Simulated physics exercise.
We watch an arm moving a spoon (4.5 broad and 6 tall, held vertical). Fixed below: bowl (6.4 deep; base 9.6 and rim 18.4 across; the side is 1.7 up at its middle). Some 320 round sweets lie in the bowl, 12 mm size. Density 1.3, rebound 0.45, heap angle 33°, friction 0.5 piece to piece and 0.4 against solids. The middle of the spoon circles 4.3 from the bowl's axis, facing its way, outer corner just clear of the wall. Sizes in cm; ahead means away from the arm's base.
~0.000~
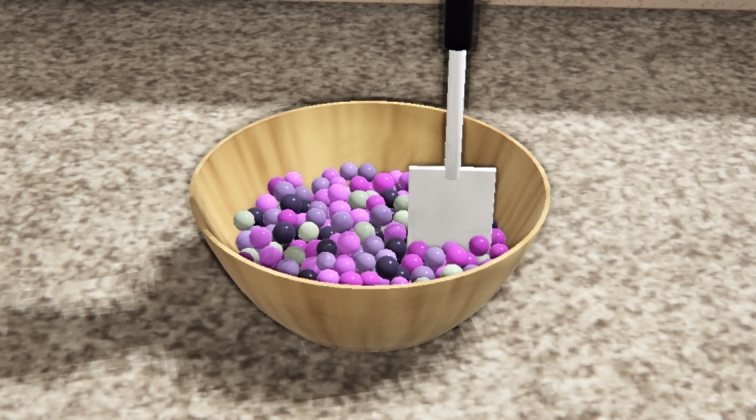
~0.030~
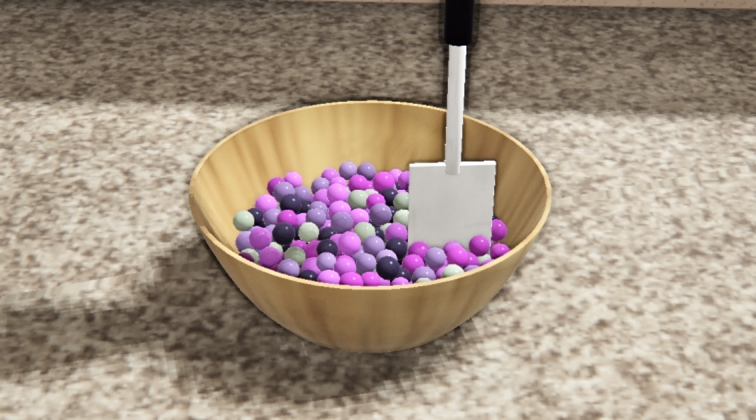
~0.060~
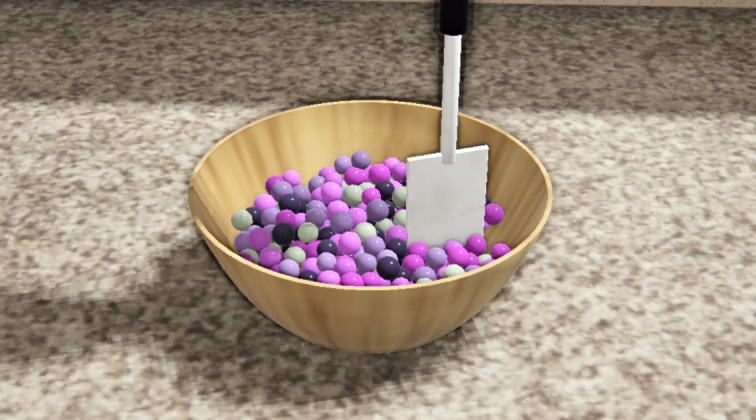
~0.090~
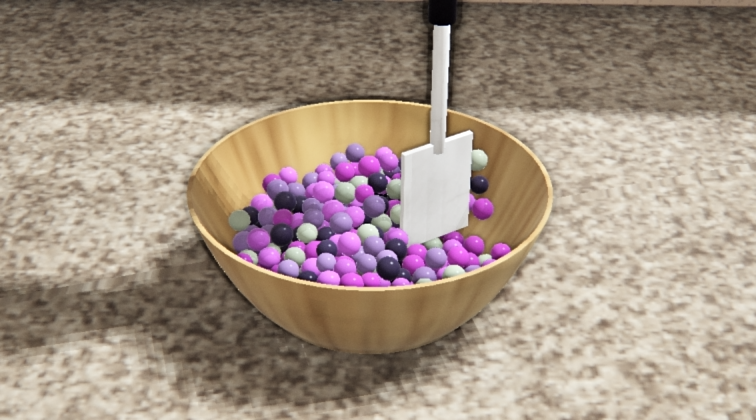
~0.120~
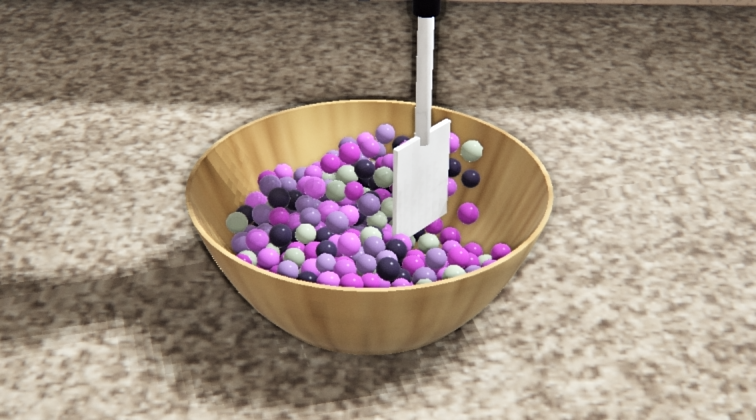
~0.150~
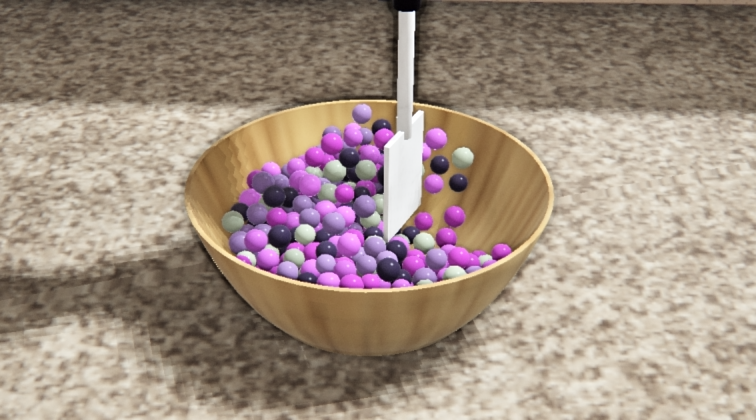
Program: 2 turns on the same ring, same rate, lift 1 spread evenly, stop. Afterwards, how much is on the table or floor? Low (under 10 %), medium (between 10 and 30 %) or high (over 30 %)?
Share on the table or floor: Medium (between 10 and 30 %).
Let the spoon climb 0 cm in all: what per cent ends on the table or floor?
About 20 per cent.
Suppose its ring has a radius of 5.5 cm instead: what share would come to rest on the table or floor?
Then about 5 per cent.
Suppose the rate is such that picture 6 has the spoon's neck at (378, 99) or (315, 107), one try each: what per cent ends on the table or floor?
About 30 and 45 per cent.
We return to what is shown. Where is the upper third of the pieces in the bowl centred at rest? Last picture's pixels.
Around (434, 203).
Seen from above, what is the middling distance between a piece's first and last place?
Roughly 9 cm.
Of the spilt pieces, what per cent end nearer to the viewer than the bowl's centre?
About 70 per cent.
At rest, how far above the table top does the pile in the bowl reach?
About 6.5 cm.
After 0.66 s, 323° round, highest piece 9 above the table; 295 in the bowl, 25 on the table or floor, 3 in flight or on the tool.
After 1.17 s, 221° round, highest piece 8 above the table; 273 in the bowl, 46 on the table or floor, 4 in flight or on the tool.
After 1.63 s, 0° round, highest piece 6 above the table; 266 in the bowl, 57 on the table or floor.
After 2.33 s, 0° round, highest piece 6 above the table; 266 in the bowl, 57 on the table or floor.
At rest, 266 in the bowl, 57 on the table or floor. That is 18 % on the table or floor.
